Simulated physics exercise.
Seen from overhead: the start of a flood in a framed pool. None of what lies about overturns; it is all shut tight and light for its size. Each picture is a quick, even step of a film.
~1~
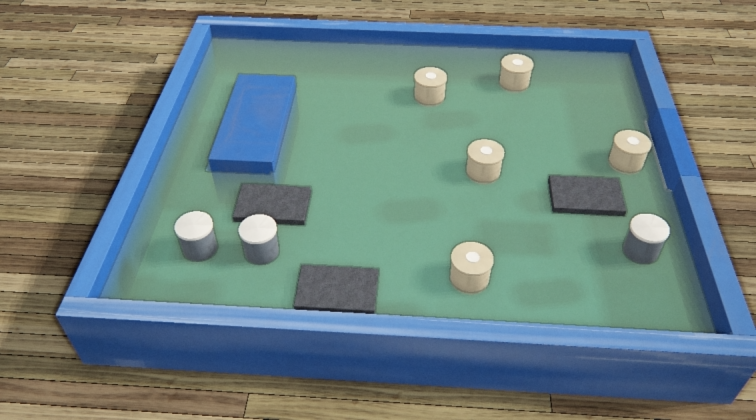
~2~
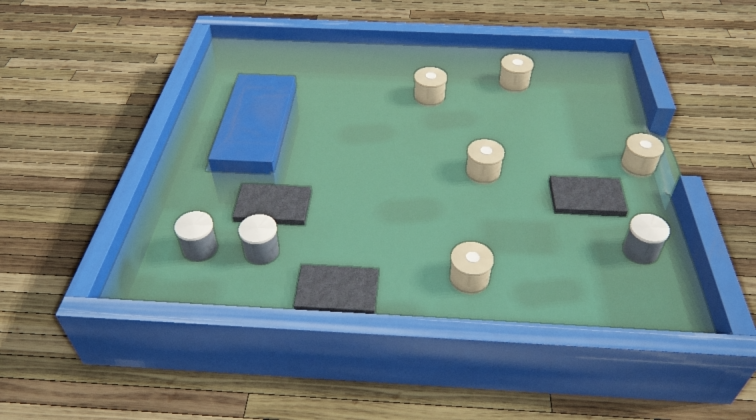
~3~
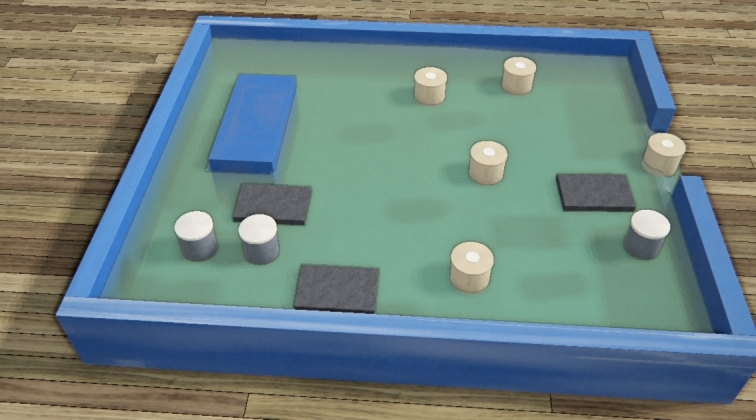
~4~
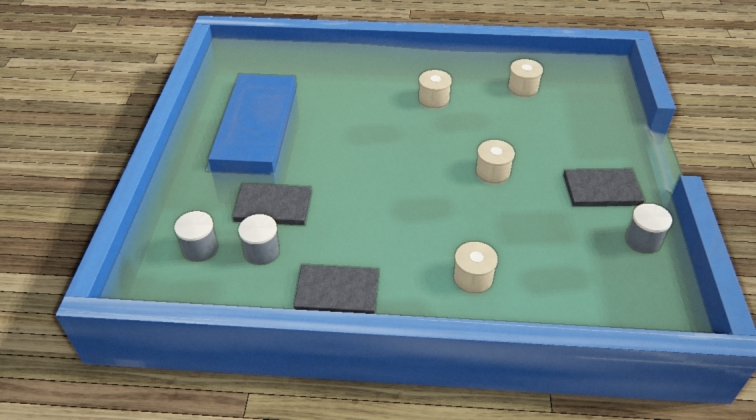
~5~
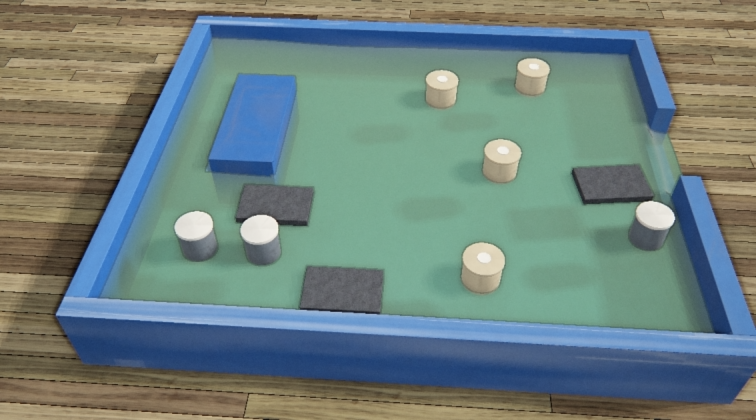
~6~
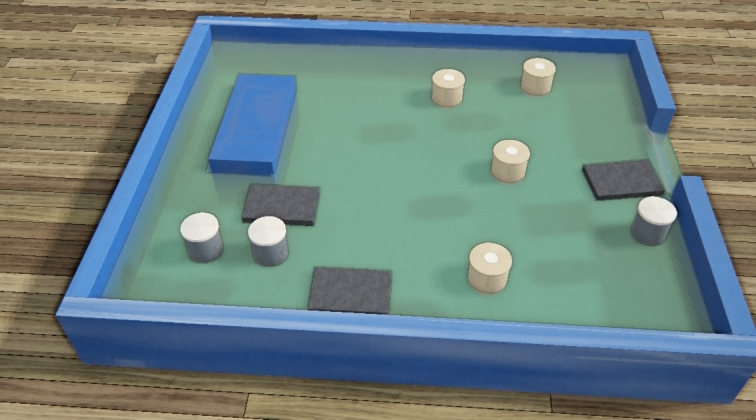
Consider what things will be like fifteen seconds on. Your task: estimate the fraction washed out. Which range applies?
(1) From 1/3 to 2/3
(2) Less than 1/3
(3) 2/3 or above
From 1/3 to 2/3 (1).
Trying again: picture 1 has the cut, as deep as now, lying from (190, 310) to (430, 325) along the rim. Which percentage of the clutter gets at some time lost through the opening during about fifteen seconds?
Roughly 50 in a hundred.
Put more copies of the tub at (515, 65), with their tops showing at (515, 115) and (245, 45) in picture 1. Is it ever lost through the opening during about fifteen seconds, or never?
Observed in sequence: Departs and stays put.
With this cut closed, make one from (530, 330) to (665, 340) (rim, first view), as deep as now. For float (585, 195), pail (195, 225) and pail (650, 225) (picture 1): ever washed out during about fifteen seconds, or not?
The three come to escape, no escape and escape, in that order.
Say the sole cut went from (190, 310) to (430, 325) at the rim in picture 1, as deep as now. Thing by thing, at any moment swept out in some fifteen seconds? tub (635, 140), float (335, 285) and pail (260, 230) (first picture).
In sequence - stays put, departs, departs.
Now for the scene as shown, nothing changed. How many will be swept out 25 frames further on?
The number works out to 5.
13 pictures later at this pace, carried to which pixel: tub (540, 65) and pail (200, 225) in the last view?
First near (605, 94), second near (226, 234).
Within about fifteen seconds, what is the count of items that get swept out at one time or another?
Result - 5.
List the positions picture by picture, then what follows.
A float at (587, 193), afloat; a pail at (650, 227) floats; 0 of 11 have shifted, in the first picture.
A float at (588, 193), afloat; a pail at (650, 227) floats; 1 of 11 have shifted, in the second picture.
A float at (596, 190) floats, close to its start; a pail at (651, 223) floats, close to its start; 3 of 11 have shifted, in the third picture.
A float at (604, 185), afloat, close to its start; a pail at (653, 217), afloat, close to its start; 5 of 11 have shifted, in the fourth picture.
A float at (613, 182) floats, close to its start; a pail at (655, 215), afloat, close to its start; 7 of 11 have shifted, in the fifth picture.
A float at (624, 177) floats, a stride from its start; a pail at (658, 210), afloat, close to its start; 9 of 11 have shifted, in the sixth picture.
A moment on, 2 of 11 are out; 9 afloat.
Next, 3 of 11 are out; 8 afloat.
Later, 5 of 11 are out; 6 afloat.
In the end, 5 of 11 are out; 6 afloat.
